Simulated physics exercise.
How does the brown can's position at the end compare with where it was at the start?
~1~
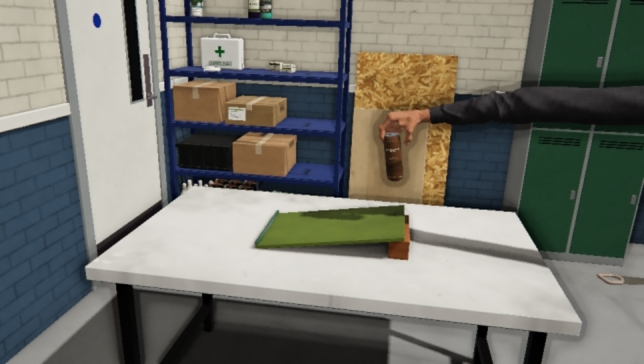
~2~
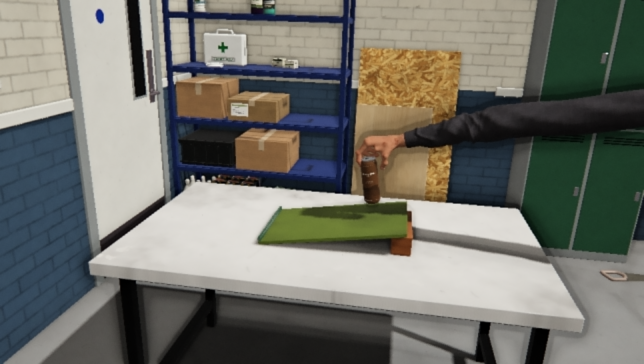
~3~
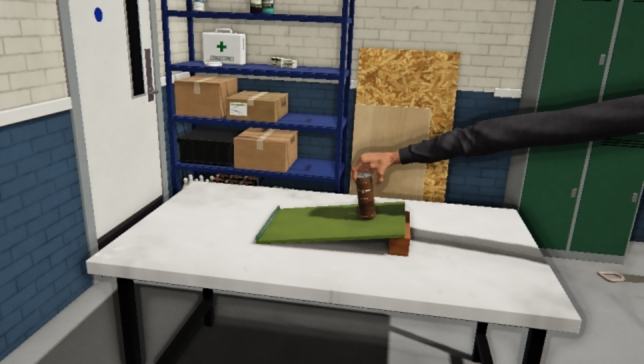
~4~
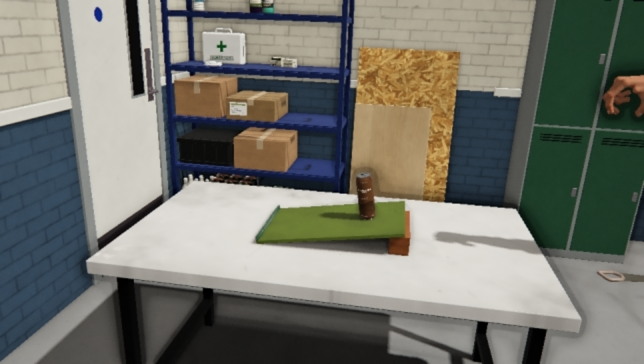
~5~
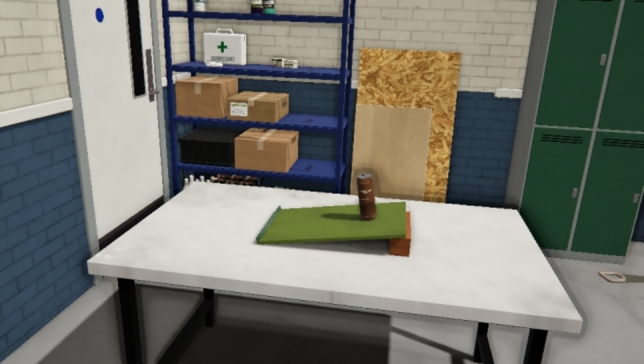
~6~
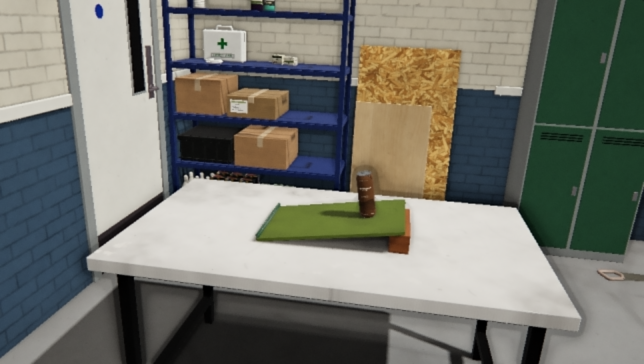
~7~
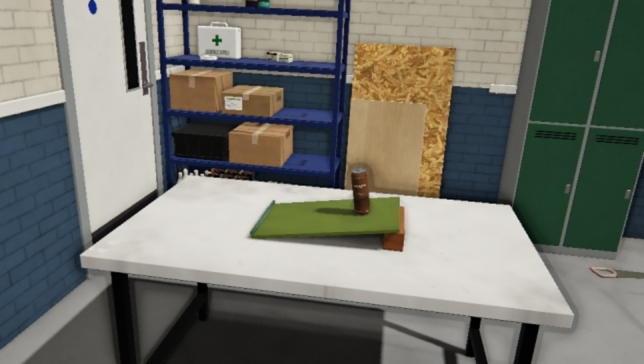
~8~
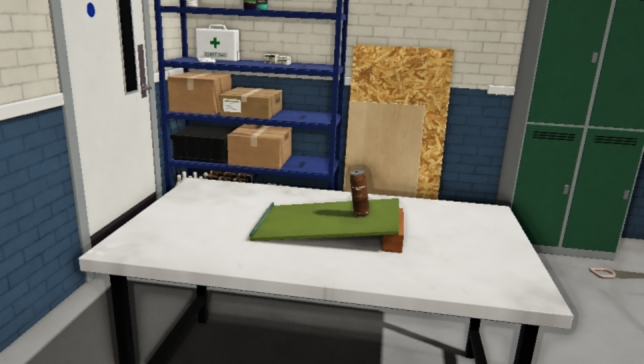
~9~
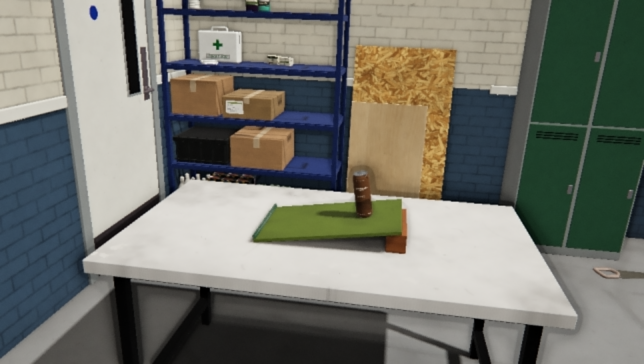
At the start the can is held in the air above the far side of the table, and by the end it is lower and a little further left, resting on the upper part of the green board.
